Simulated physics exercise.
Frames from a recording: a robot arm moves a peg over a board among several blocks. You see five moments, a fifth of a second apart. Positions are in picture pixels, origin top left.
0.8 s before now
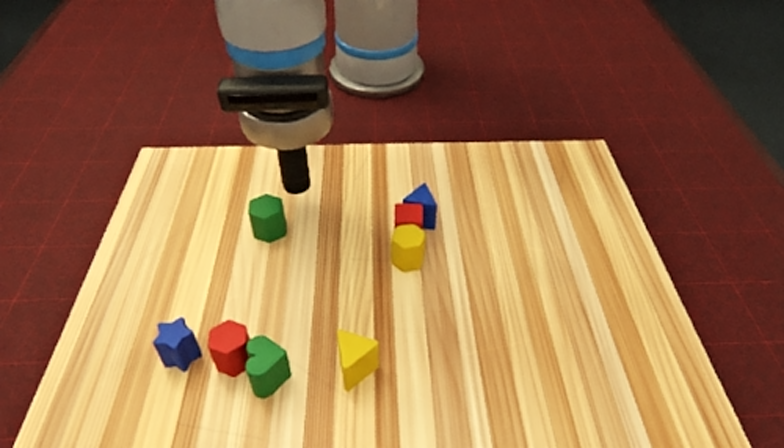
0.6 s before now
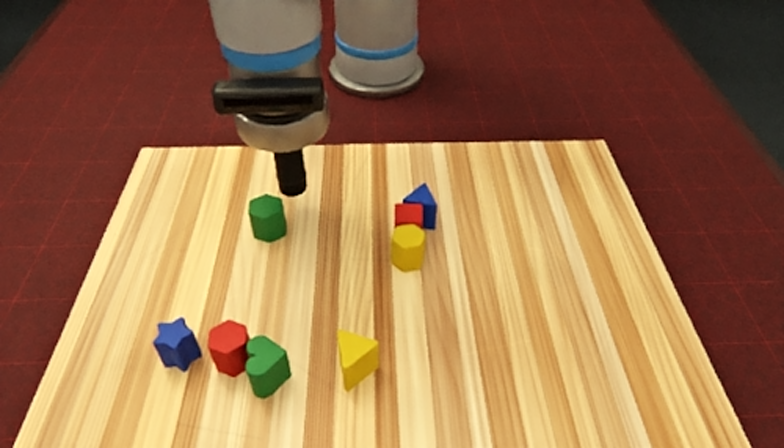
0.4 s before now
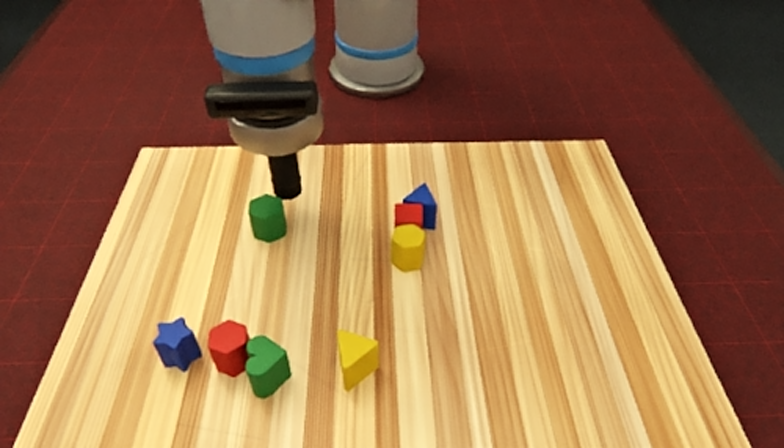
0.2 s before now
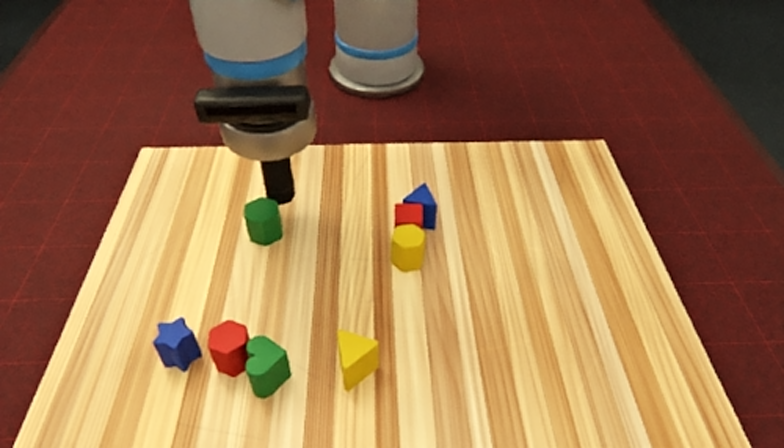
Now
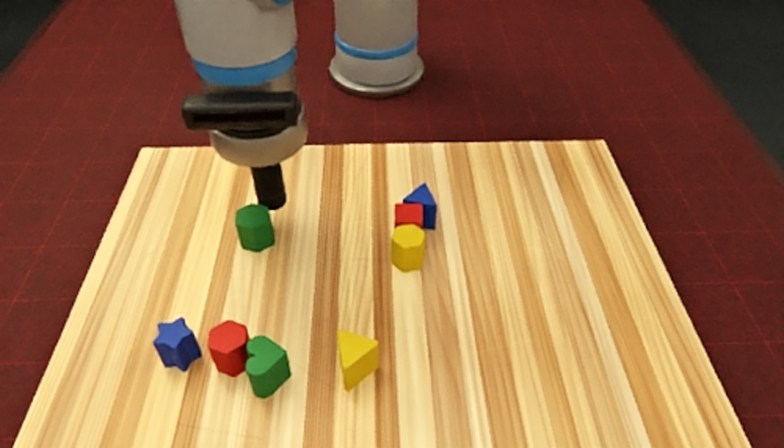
Robot arm easing its black peg left and slightly forward over a wooden board, nudging a green block among colourful blocks.
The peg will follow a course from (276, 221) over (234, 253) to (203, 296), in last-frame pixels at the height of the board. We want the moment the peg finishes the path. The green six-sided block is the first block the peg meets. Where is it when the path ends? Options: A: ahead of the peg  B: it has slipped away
Option A.
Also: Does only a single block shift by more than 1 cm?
Yes, that is how it ends up.
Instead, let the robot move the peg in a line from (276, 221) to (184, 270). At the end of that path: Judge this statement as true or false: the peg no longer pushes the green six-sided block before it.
My answer: True.
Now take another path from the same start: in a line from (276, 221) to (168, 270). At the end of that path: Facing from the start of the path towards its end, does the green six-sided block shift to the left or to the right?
Out to the left.
The first path, step by step. One third of the way, peg at (242, 223); green six-sided block at (222, 238).
Two thirds of the way, peg at (217, 248); green six-sided block at (192, 264).
At the end, peg at (196, 278); blue star block unmoved; green six-sided block at (164, 292), turned 25° clockwise.
